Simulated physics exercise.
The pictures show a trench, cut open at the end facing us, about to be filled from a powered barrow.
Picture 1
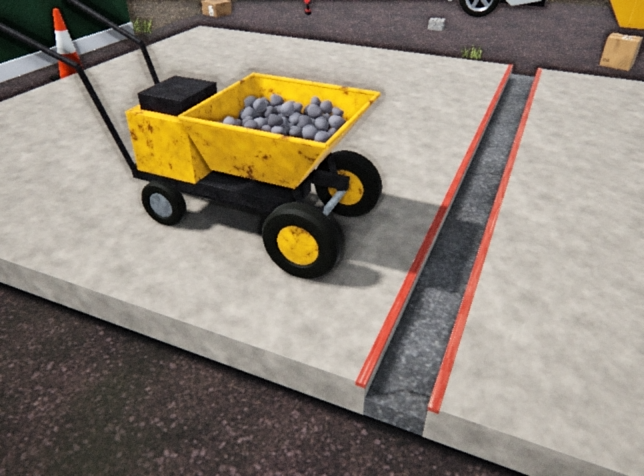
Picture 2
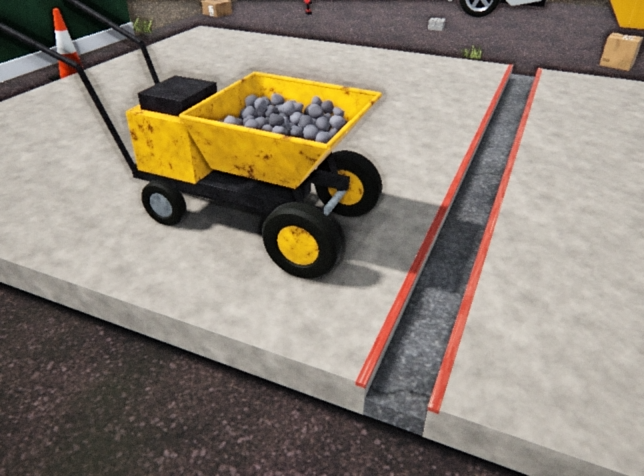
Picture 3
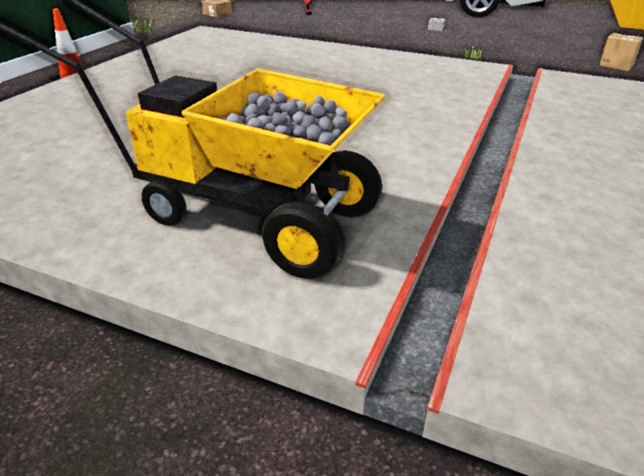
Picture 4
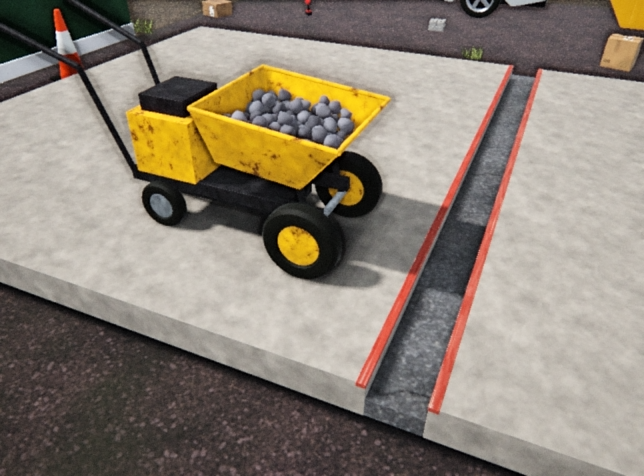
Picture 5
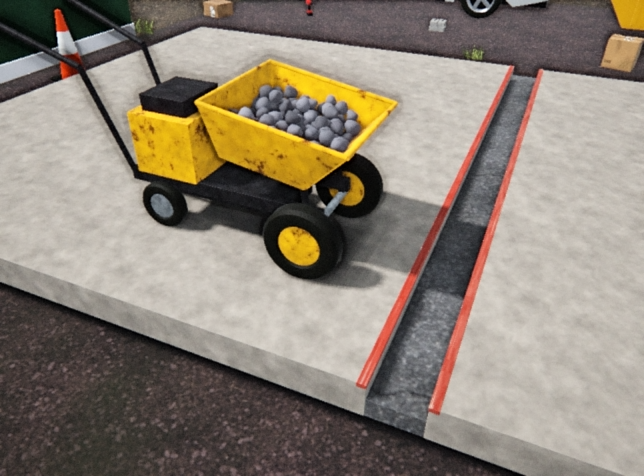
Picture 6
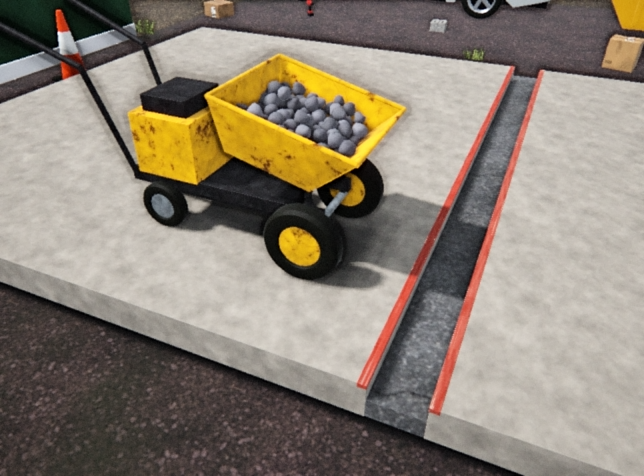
The yellow skip of a powered barrow tilts slowly forward, its back rising and its front lip swinging slightly right, while the wheels stay put and the camera holds still. Grey round cobbles shift slightly inside it. Seen from above at an angle, the barrow stands left of a shallow, red-edged trench in a pale slab, with an orange cone behind at upper left.
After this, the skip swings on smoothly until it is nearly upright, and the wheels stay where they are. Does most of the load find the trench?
The trench takes over half.
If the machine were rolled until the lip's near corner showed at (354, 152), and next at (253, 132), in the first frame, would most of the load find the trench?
One: Less than half. Two: The smaller part.
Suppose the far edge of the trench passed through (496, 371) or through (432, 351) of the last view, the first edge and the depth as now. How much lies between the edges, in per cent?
About 100 and 40 per cent.
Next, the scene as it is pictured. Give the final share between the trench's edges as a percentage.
About 65 per cent.
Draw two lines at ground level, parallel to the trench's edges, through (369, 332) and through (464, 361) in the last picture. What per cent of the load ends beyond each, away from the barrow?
Roughly 100 per cent, and 30 per cent.
Shortly afterwards, skip tipped steeply; the whole lot in the skip.
Next, skip tipped steeply; the bulk in the skip; a little in or heaped over the trench; a little falling.
Some moments later, skip tipped right over; a little in the skip; near two thirds in or heaped over the trench; near a quarter beyond it.
In the end, skip tipped right over; only a few short of the trench; near two thirds in or heaped over the trench; near a third beyond it.
